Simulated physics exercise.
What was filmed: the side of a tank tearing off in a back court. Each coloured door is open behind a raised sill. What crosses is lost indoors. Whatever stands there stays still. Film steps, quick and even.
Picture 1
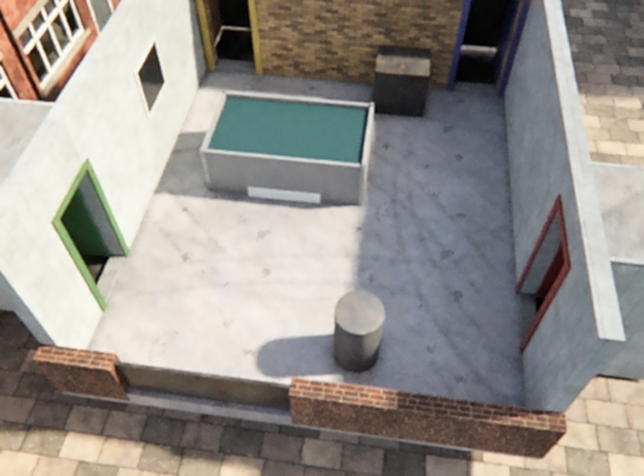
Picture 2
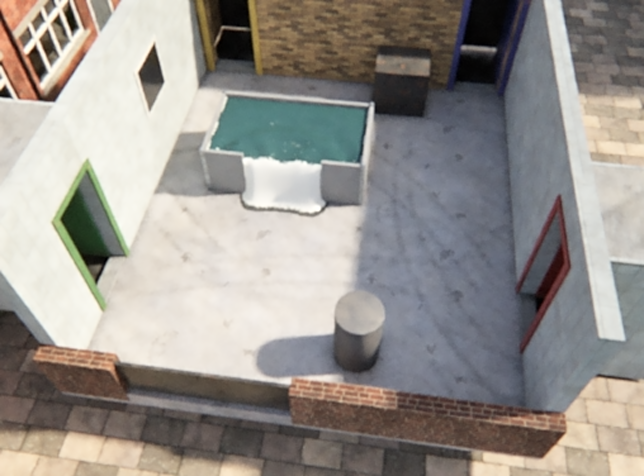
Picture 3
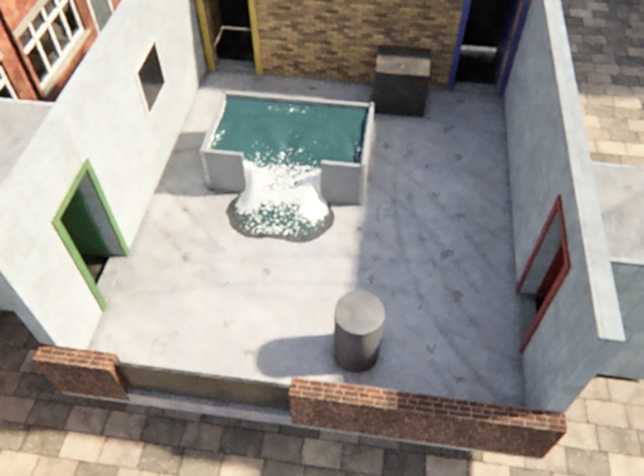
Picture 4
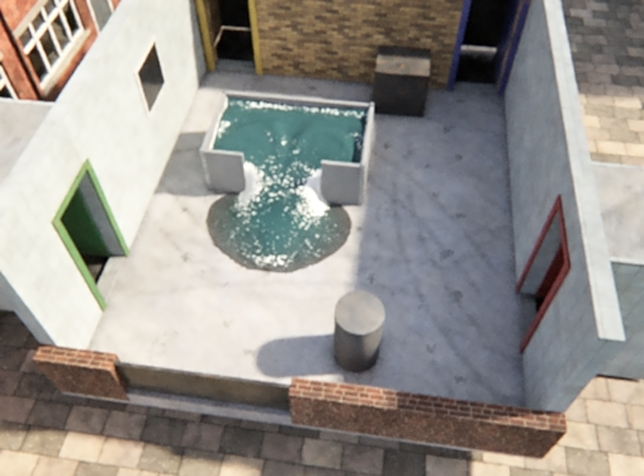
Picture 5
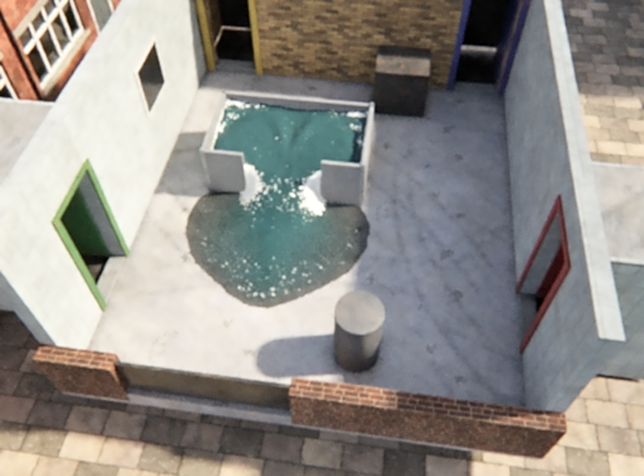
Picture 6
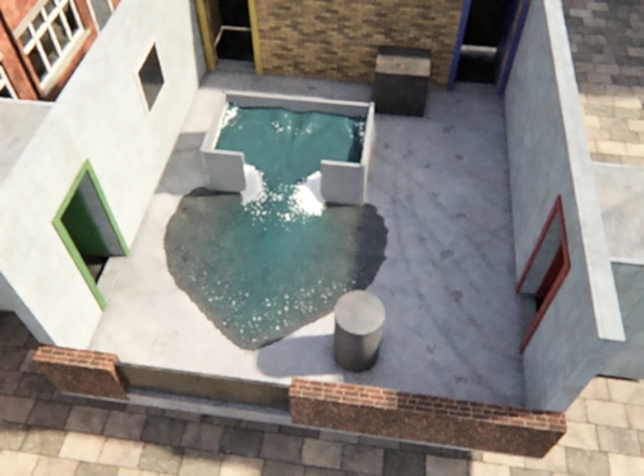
At first, a whole tank of still green water stands in a walled court with coloured doorways. Then its near side gives way and white, foaming water pours through the gap, spreading across the pale floor in a widening, darkening pool that reaches beside the grey cylinder.
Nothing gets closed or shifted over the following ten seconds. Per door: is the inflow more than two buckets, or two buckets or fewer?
Yellow door - two or fewer; blue door - more than two; red door - more than two; green door - more than two.
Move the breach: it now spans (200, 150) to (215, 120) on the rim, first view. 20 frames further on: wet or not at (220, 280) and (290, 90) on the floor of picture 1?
First place drenched, second place drenched.
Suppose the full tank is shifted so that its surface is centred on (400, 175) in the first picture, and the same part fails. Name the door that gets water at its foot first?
First comes the door marked red.
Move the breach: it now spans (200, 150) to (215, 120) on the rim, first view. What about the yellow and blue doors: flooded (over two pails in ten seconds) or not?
Yellow door: Exceeds the limit; blue door: Falls short.
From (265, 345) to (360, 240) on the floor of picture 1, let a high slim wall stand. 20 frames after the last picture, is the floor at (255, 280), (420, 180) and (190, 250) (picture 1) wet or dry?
Taking the points in turn, they are inundated, inundated and inundated.
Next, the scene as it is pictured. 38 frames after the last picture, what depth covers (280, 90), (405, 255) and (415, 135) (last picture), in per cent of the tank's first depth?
Some 0, 4 and 2 in a hundred.
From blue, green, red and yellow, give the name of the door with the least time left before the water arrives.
It's the door marked green.
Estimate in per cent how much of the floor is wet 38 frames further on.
Near 80 in a hundred.
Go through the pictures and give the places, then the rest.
The tank at (290, 130) is whole and still, in the first picture.
The front is at (245, 201), out from the gap at (284, 181), in the second picture.
Water pours out at (284, 184) and has run to (241, 228), in the third picture.
The front is at (256, 266), out from the gap at (284, 185), in the fourth picture.
The front is at (255, 302), out from the gap at (284, 185), in the fifth picture.
Water pours out at (284, 184) and has run to (252, 346), in the sixth picture.
A moment on, water covers 35 % of the floor; the yellow door not reached, the blue door not reached, the red door not reached, the green door wet at the sill, nothing in.
Next, water covers 45 % of the floor; the yellow door not reached, the blue door not reached, the red door not reached, the green door over two buckets in.
Then, water covers 45 % of the floor; the yellow door not reached, the blue door not reached, the red door under two buckets in, the green door far over two buckets in.
Later, water covers 80 % of the floor; the yellow door wet at the sill, nothing in, the blue door not reached, the red door over two buckets in, the green door far over two buckets in.
In the end, water covers 100 % of the floor; the yellow door under two buckets in, the blue door over two buckets in, the red door far over two buckets in, the green door far over two buckets in.
